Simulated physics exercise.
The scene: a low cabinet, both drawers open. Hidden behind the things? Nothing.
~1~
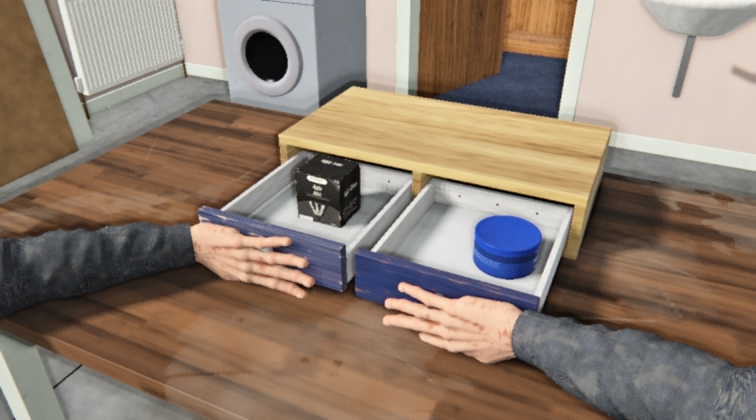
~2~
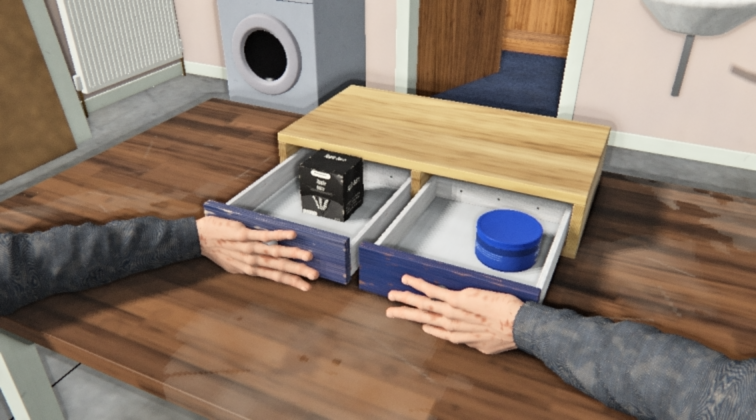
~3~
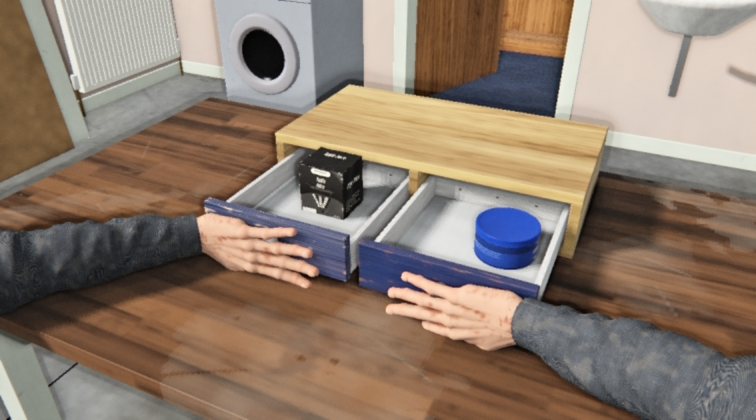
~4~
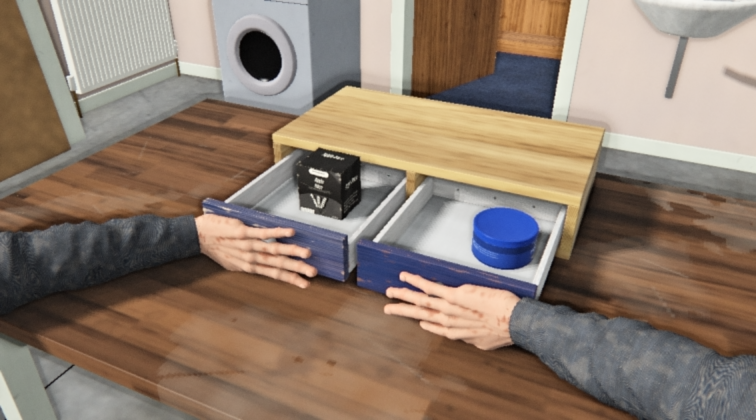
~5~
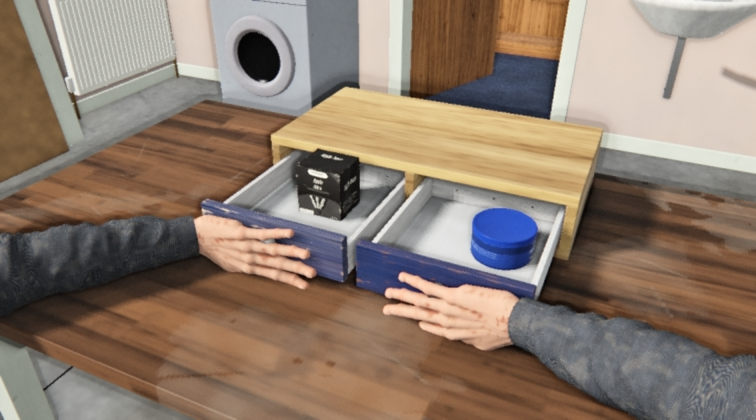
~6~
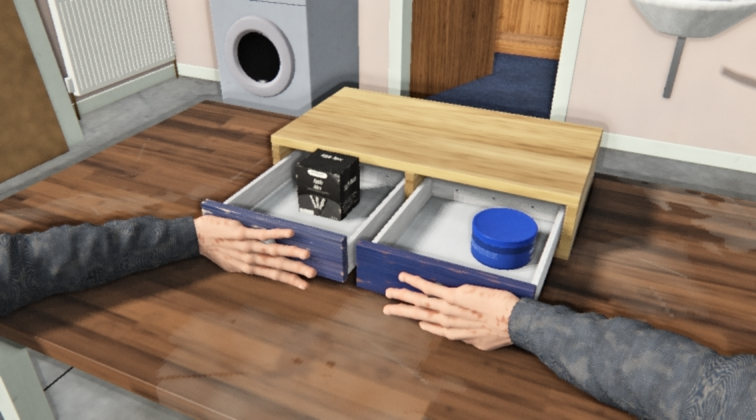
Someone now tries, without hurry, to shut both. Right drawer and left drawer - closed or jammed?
My prediction: The right drawer is going to shut all the way; the left drawer is going to stay partly open.
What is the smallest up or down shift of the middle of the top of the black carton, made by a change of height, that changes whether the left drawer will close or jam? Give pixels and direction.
About 12 pixels, down.
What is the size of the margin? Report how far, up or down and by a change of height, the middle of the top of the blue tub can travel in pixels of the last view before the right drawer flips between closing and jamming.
Up, by around 8 pixels.
Then, 0.42 s later than the last frame, right drawer starting in; left drawer starting in.
Then, 0.68 s later than the last frame, right drawer about half in; left drawer about half in.
Then, 0.90 s later than the last frame, right drawer nearly in; left drawer about half in.
When it is over, the right drawer closes; the left drawer jams.
